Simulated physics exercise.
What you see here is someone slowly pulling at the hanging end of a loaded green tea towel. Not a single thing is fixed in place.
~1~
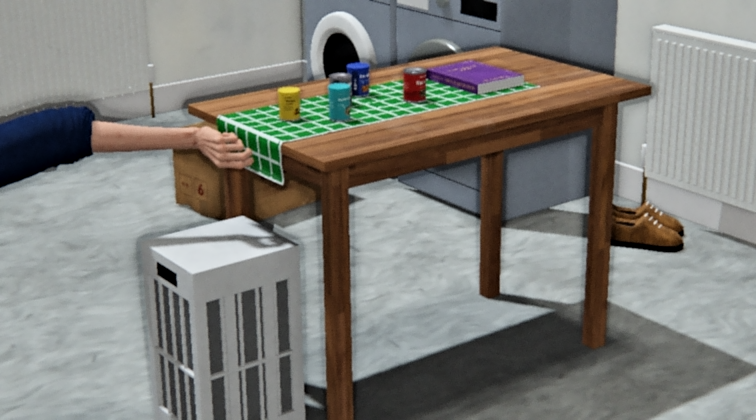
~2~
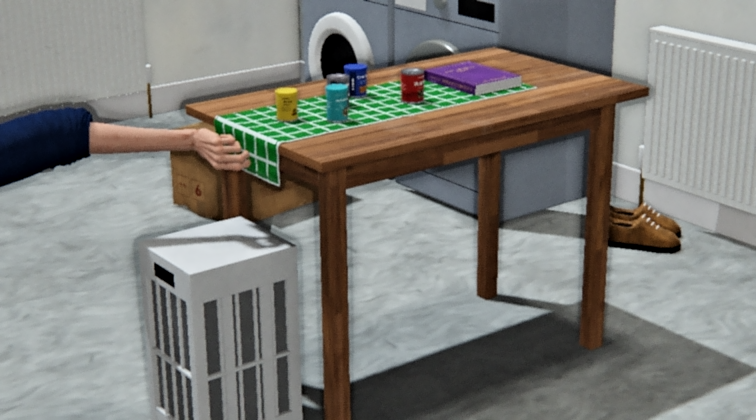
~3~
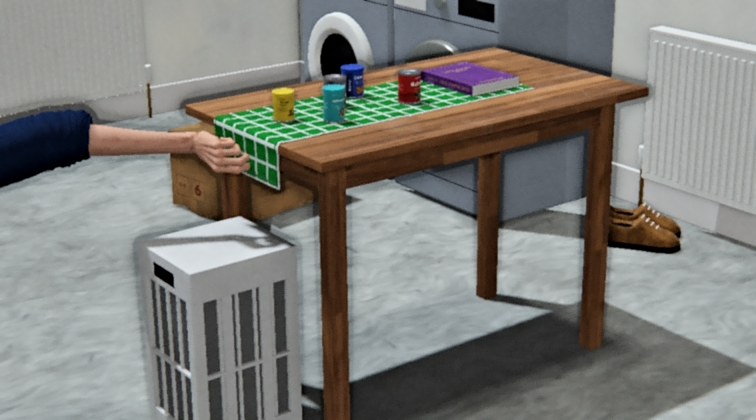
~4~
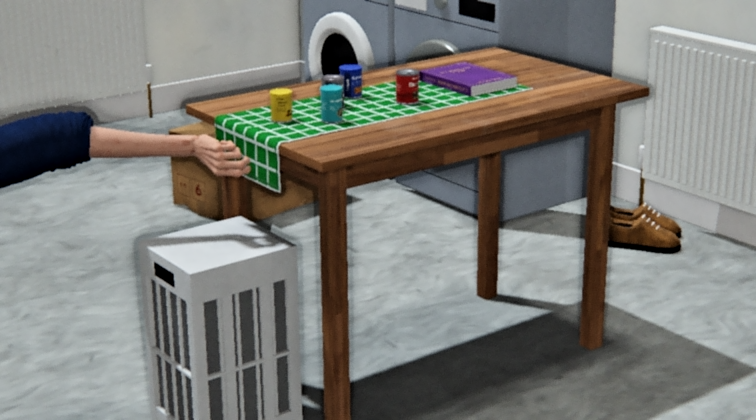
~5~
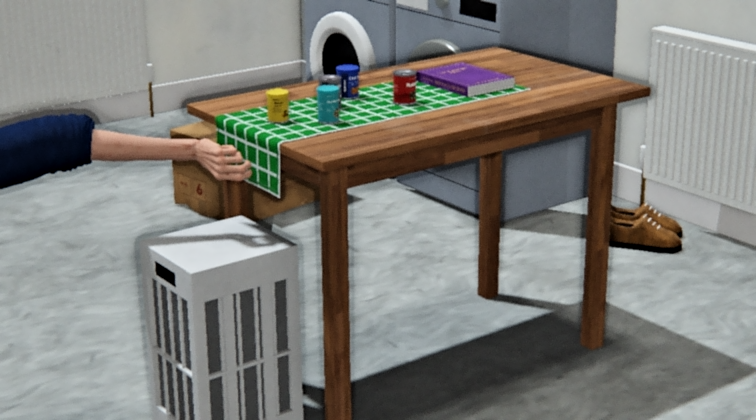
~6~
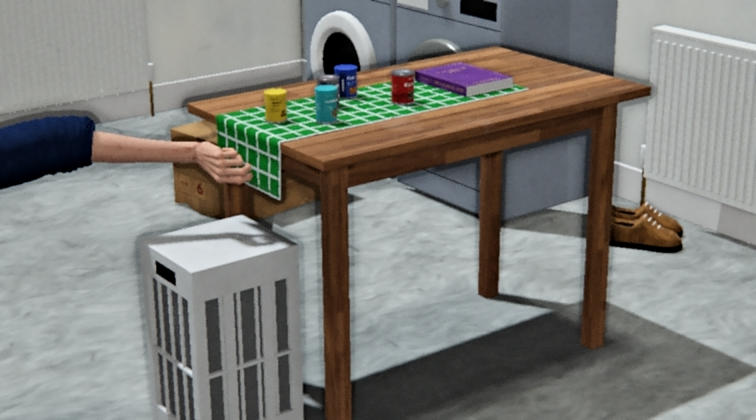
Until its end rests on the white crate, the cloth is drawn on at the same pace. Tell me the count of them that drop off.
The count is one.
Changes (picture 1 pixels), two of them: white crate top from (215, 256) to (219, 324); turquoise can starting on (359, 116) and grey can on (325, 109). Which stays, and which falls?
Observed: Turquoise can departs; grey can departs.
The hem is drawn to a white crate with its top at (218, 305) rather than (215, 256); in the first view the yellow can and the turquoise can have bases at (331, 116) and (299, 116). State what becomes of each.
In the end the yellow can gets dislodged; meanwhile the turquoise can gets dislodged.
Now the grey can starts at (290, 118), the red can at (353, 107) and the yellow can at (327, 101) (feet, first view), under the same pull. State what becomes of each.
First the grey can, which is lost, then the red can, which is kept, and finally the yellow can, which is kept.
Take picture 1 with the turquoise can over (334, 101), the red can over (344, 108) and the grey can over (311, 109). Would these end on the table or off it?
So, the turquoise can makes it through, the red can makes it through, the grey can makes it through.
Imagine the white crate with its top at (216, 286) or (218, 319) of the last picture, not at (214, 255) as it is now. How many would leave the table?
First case 2, second case 3.
Soon after, hem near (249, 208); all still up.
Then, hem on the crate; yellow can gone.
At rest, hem on the crate; yellow can gone. It carries off one.
